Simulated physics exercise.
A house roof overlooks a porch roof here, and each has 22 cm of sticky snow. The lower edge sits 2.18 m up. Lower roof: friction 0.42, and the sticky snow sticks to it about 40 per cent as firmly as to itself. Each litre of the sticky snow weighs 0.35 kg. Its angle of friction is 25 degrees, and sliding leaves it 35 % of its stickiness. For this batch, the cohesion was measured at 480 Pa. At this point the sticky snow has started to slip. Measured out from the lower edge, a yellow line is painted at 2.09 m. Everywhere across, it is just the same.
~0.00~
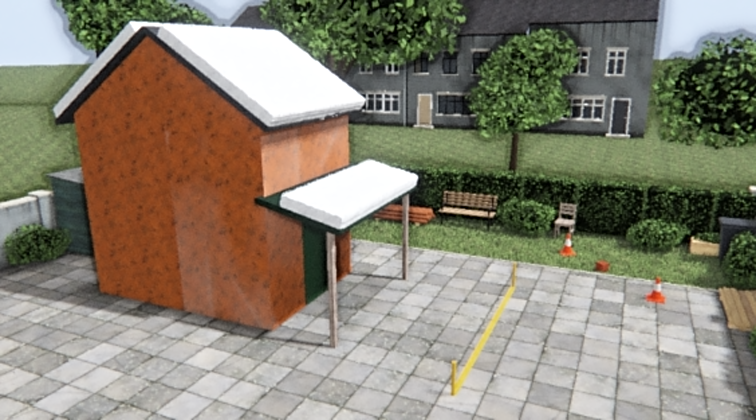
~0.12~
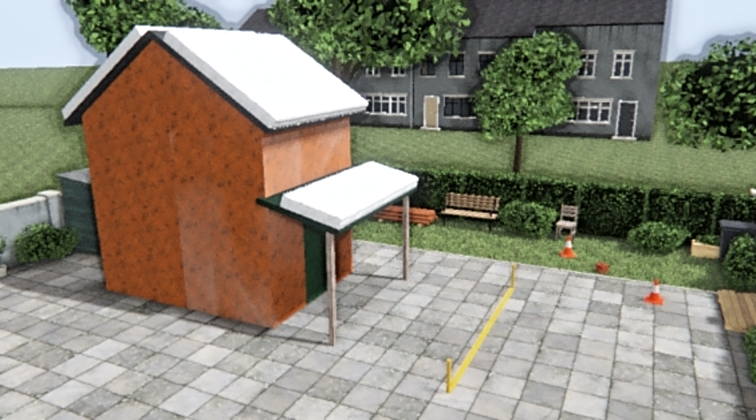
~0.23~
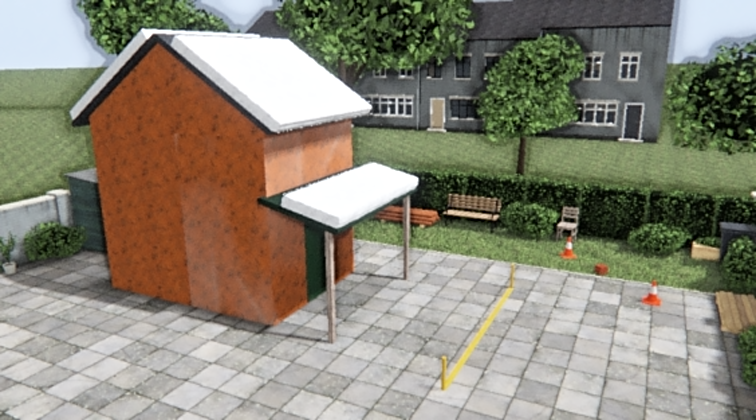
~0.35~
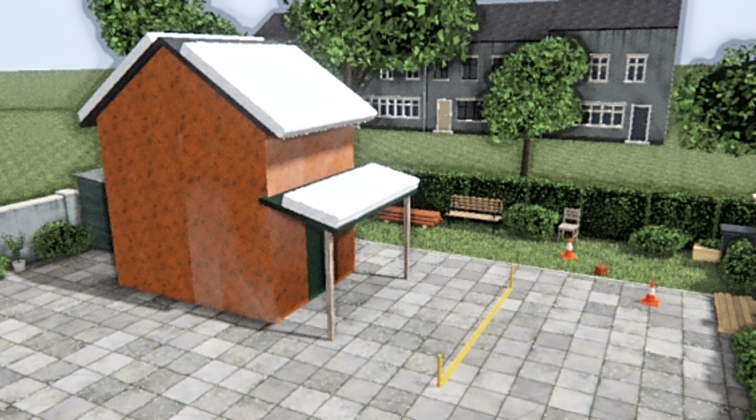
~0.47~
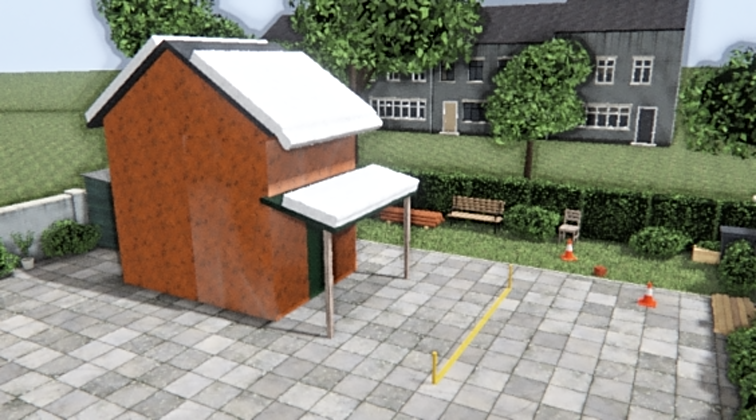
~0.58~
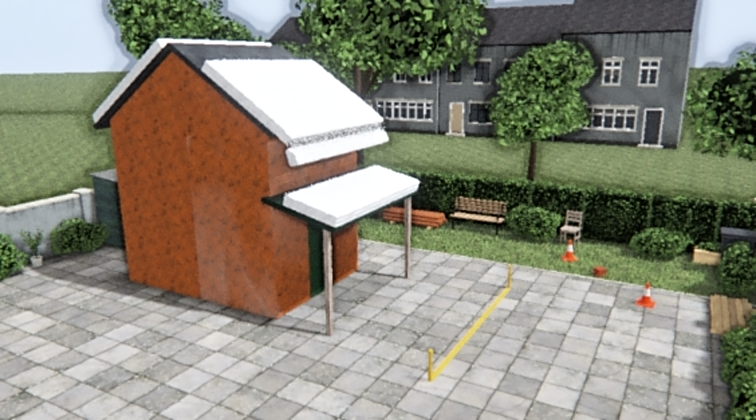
On a brick house's roof, a white snow slab slides down past the edge and cracks.
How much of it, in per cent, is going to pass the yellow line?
I would say 37 percent.
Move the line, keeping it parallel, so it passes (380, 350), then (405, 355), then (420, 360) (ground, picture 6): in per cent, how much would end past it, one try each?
60 %, 50 %, 45 %.
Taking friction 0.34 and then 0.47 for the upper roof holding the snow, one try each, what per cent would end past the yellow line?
Roughly 30 per cent first, roughly 18 per cent second.
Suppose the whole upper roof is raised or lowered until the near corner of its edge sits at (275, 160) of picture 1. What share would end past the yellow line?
About 25 per cent.
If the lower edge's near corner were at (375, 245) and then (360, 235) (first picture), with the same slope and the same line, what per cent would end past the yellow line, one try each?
The first try gives 40 percent and the second gives 40 percent.
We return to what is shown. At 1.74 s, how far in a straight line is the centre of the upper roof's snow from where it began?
I'd say close to 5.2 m.
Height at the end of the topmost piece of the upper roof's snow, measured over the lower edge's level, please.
Looks like around 0.5 m above that edge.
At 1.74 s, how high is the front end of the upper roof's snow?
About 0.0 m.
After 1.12 s, none is below the lower edge and 0 % is past the line.
After 1.74 s, 70 % is below the lower edge and 1 % is past the line.
After 2.37 s, 70 % is below the lower edge and 37 % is past the line.
After 3.00 s, 70 % is below the lower edge and 37 % is past the line.
After 3.10 s, at the end, 70 % is below the lower edge and 37 % is past the line.
